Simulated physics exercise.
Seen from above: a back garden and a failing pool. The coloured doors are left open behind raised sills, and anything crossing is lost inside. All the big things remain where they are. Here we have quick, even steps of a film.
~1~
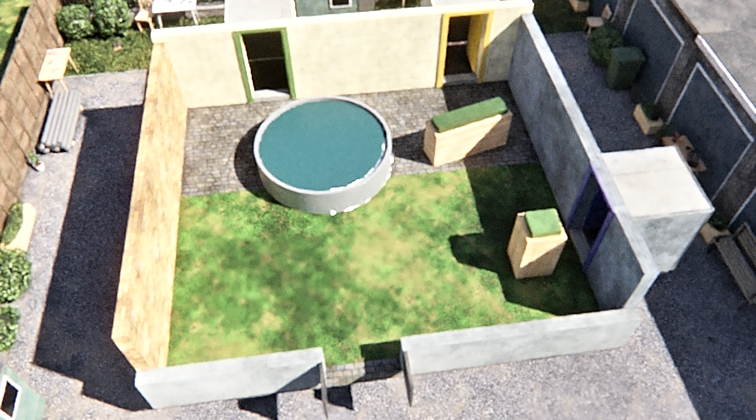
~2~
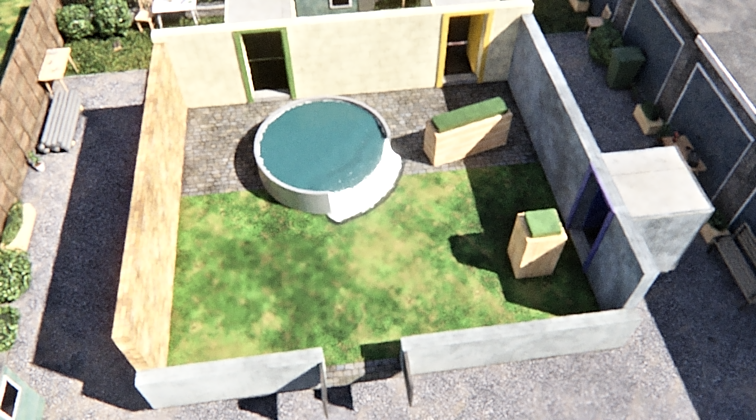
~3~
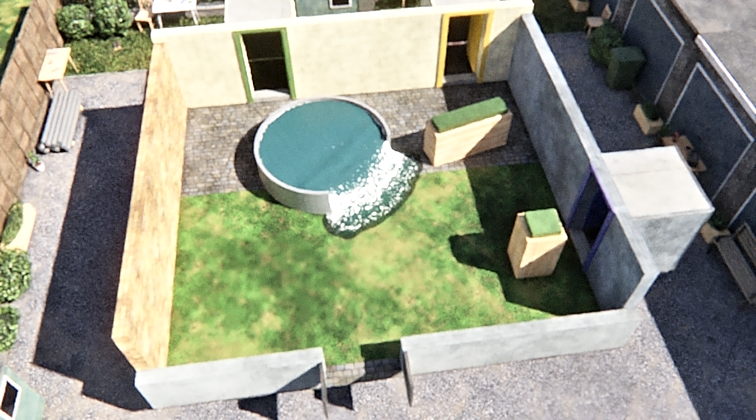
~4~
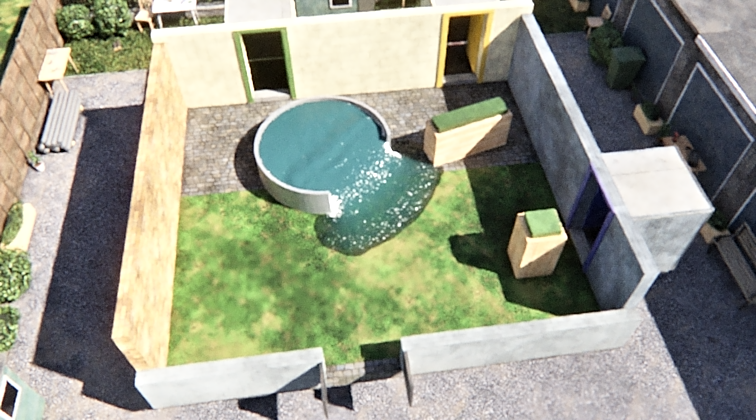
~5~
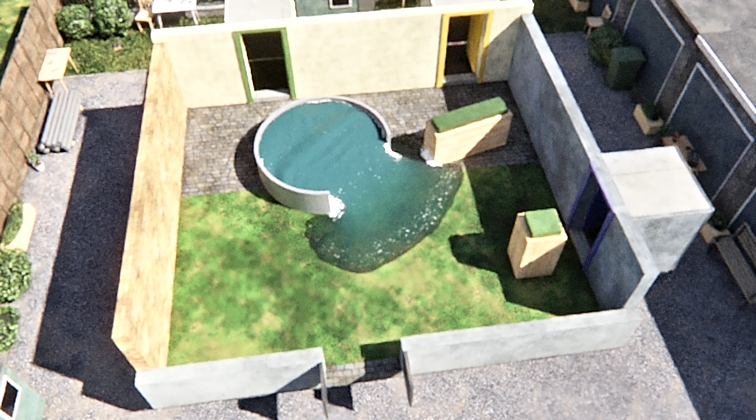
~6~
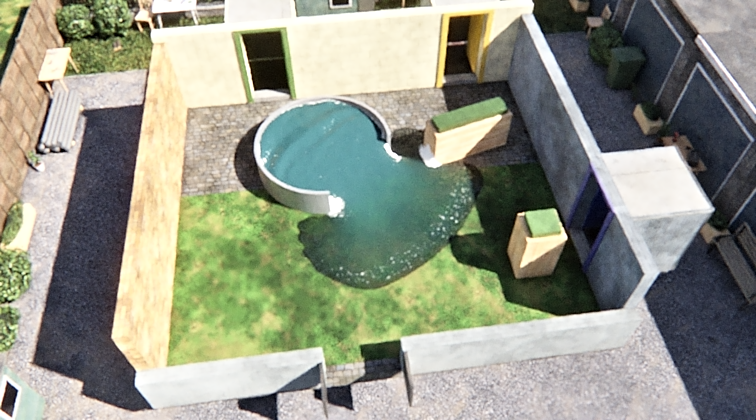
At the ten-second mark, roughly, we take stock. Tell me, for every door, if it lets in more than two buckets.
Here it is: The green door keeps it to two or fewer; the blue door lets more than two through; the yellow door keeps it to two or fewer.
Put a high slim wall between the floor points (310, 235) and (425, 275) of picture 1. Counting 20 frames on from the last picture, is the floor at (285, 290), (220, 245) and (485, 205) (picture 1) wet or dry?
In turn: Free of water, no water, wet.
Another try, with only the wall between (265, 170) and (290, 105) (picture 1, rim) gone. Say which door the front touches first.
That would be the green door.
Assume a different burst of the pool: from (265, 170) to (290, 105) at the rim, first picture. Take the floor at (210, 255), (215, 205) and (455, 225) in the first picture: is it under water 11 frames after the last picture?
Submerged, submerged, bone-dry.
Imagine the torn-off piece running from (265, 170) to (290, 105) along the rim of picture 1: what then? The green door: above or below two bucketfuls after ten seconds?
Note: Green overshoots.
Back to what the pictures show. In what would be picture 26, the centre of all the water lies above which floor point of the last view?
I'd say near (420, 216).
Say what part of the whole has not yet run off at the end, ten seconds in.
Some 90 per cent.
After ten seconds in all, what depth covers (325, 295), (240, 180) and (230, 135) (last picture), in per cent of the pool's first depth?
Around 10, 0 and 0 percent, in that order.
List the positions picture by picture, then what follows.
The first picture shows still water in the round tank at (323, 144).
In the second picture, the front is at (330, 218), out from the gap at (375, 185).
In the third picture, water pours out at (375, 186) and has run to (413, 155).
In the fourth picture, water pours out at (375, 187) and has run to (423, 148).
In the fifth picture, water pours out at (375, 187) and has run to (358, 269).
In the sixth picture, the front is at (364, 285), out from the gap at (375, 187).
A moment on, water covers 30 % of the floor; the green door not reached, the blue door not reached, the yellow door not reached.
Next, water covers 40 % of the floor; the green door not reached, the blue door not reached, the yellow door not reached.
Then, water covers 55 % of the floor; the green door not reached, the blue door over two buckets in, the yellow door wet at the sill, nothing in.
Later, water covers 65 % of the floor; the green door not reached, the blue door far over two buckets in, the yellow door wet at the sill, nothing in.
In the end, water covers 80 % of the floor; the green door not reached, the blue door far over two buckets in, the yellow door wet at the sill, nothing in.
